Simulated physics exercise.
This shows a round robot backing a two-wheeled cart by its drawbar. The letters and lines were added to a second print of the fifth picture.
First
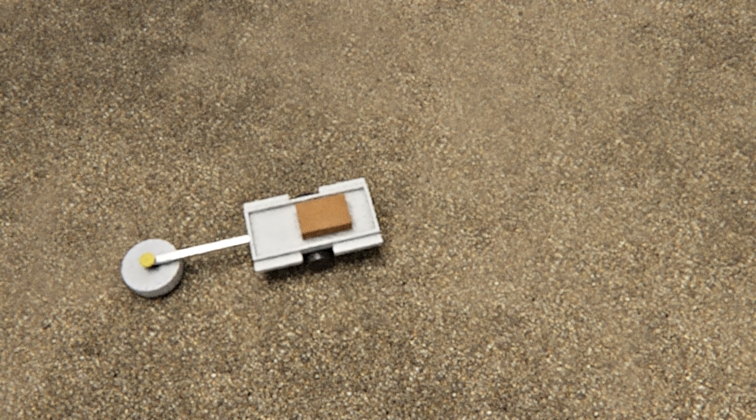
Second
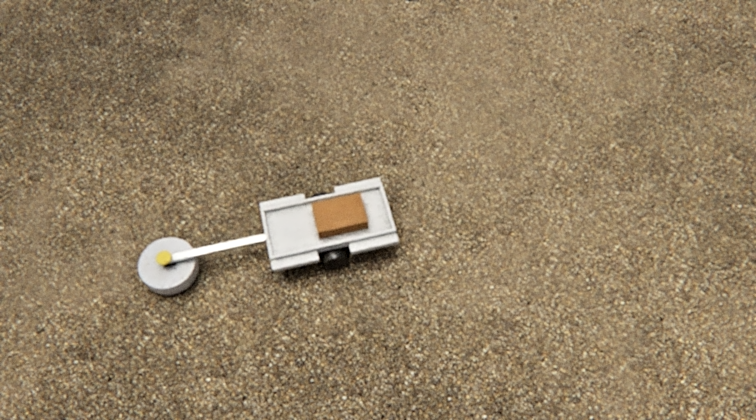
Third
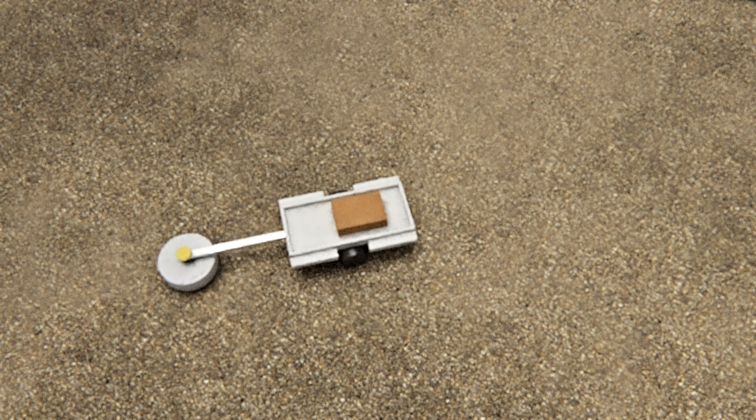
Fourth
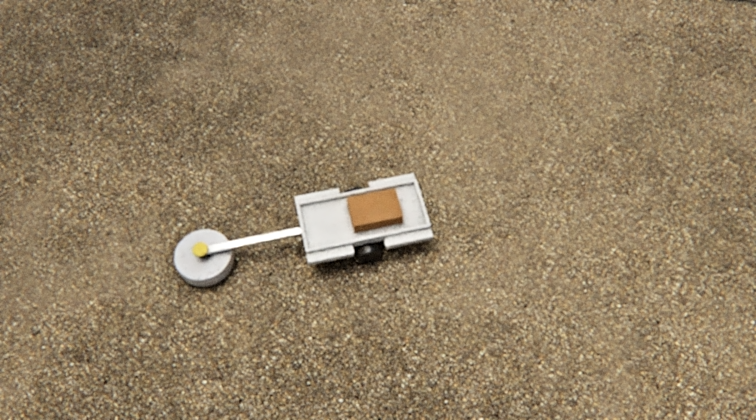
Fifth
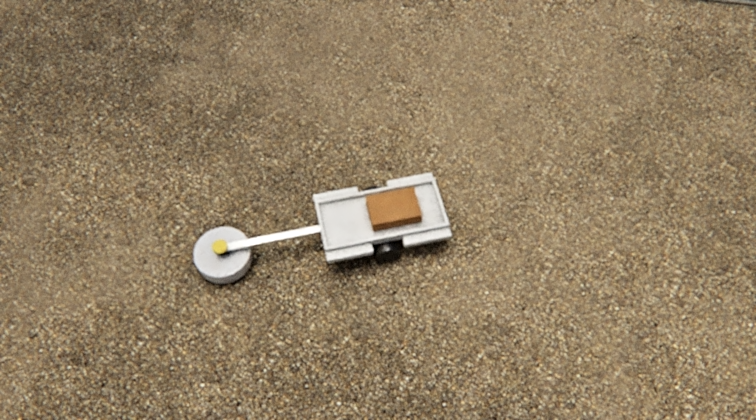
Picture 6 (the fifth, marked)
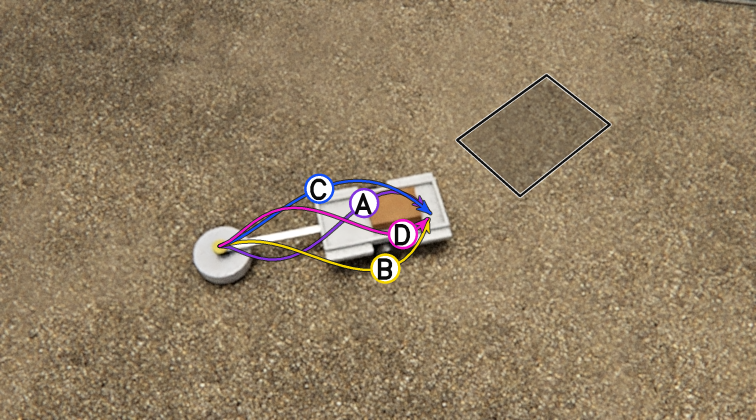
A white two-wheeled cart sits left of centre on brown, gravelly ground seen from high above, with an orange-brown block on its bed. A white drawbar joins it to a round, pale grey robot with a yellow spot on top, at the lower left. The robot pushes the cart slowly to the right and slightly upward, the block riding along in its place on the bed.
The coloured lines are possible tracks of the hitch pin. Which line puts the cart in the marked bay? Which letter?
The cart ends in the outline on B.
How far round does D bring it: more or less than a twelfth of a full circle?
Less.
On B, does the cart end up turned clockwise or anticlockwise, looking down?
Anticlockwise.
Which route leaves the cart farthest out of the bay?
Route C.
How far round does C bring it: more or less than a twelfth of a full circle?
It turns less than that.
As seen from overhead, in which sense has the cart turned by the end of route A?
Anticlockwise.
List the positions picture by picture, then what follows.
The first picture shows robot (152, 266); white cart (312, 223).
The second picture shows robot (168, 264); white cart (328, 222).
The third picture shows robot (188, 260); white cart (347, 219).
The fourth picture shows robot (204, 256); white cart (363, 216).
The fifth picture shows robot (223, 253); white cart (381, 215).
On the marked copy, A from (220, 246) via (334, 229) to (426, 209); B from (220, 246) via (342, 266) to (429, 219); C from (220, 246) via (329, 185) to (430, 213); D from (220, 246) via (323, 213) to (427, 219); the bay at (534, 132).
Following B. Soon after the start, robot (307, 261), cart (455, 197).
Later, robot (392, 273), cart (500, 168).
In the end, robot (429, 221), cart (540, 130); the cart stands in the bay.
As for the rest, A leaves the cart at (568, 160), out of the bay; C leaves the cart at (593, 233), out of the bay; D leaves the cart at (586, 193), out of the bay.
